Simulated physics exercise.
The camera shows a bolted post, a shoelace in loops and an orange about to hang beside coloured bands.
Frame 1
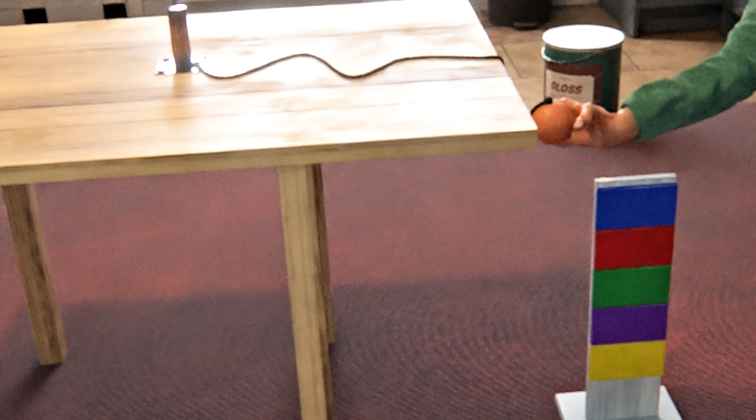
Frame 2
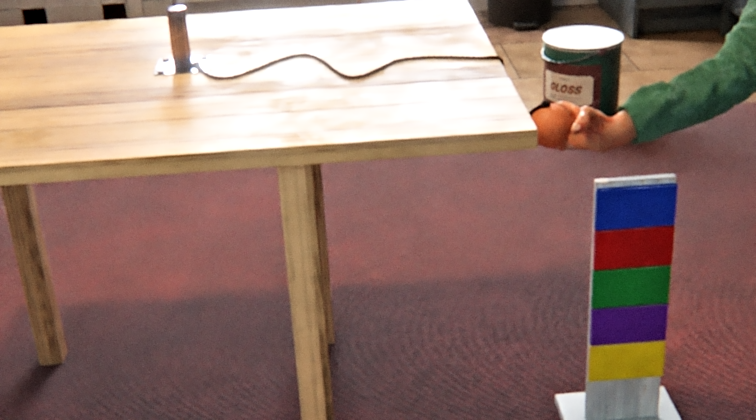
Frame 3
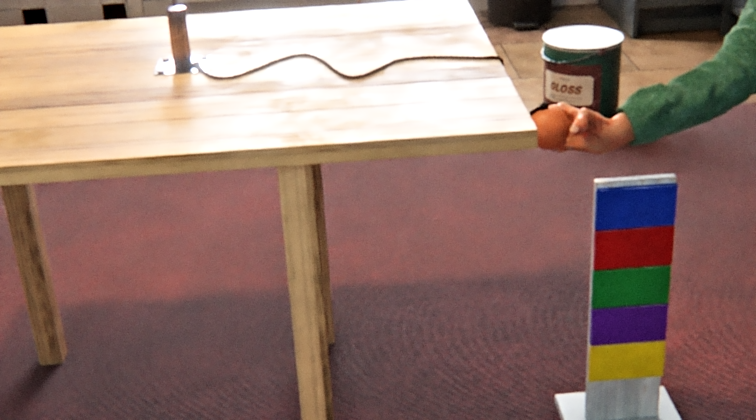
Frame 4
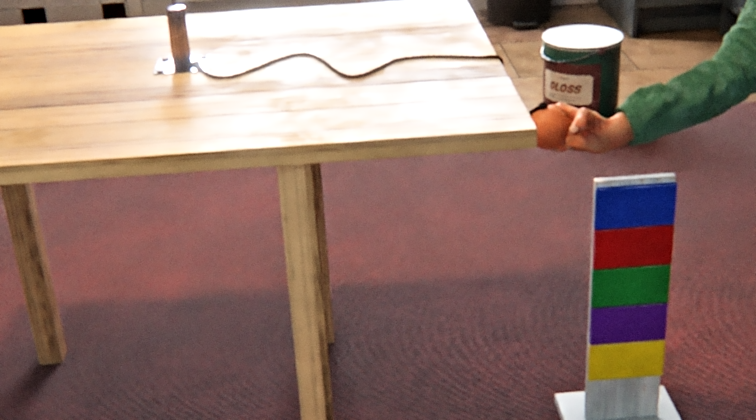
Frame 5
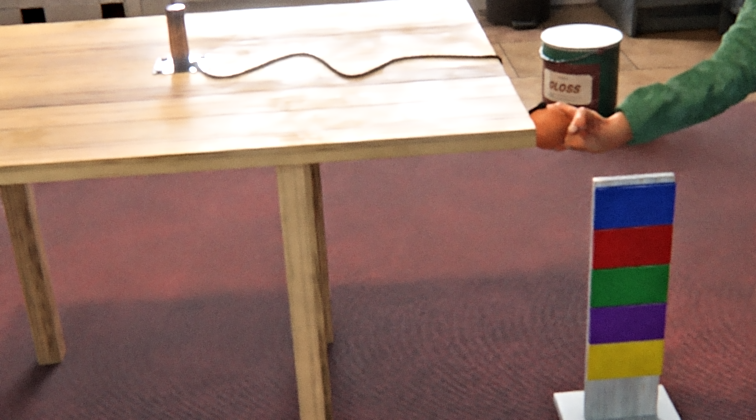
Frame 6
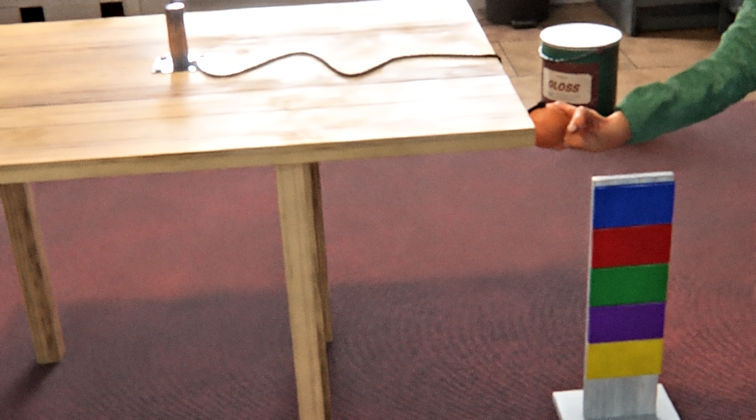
In a room with a dark red carpet, a hand holds an orange at the edge of a wooden table, beside a wavy black cord and above a stand of five coloured bands; almost nothing moves.
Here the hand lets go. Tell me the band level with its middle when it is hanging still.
That is the green band.
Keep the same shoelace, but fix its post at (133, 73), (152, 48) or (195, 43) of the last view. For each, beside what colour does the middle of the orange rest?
Going case by case, it's red, red and finally green.
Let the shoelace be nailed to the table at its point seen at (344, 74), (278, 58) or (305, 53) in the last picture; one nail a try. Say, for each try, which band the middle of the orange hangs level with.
In sequence it's blue, then red, and lastly red.
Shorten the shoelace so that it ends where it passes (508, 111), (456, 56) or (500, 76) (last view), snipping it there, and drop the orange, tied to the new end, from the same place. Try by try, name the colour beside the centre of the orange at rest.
Lab note - try 1: Red; try 2: No band; try 3: Blue.
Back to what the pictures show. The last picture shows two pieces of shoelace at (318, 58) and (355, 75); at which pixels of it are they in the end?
You'll find the first mark at (384, 60) and the second mark at (459, 59).
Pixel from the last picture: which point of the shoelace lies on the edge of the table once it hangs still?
At (381, 65).
Early on, orange near (482, 266); level with green.
Midway, orange near (503, 289); level with green.
Finally, orange near (500, 288); level with green. The shoelace holds its middle at green.
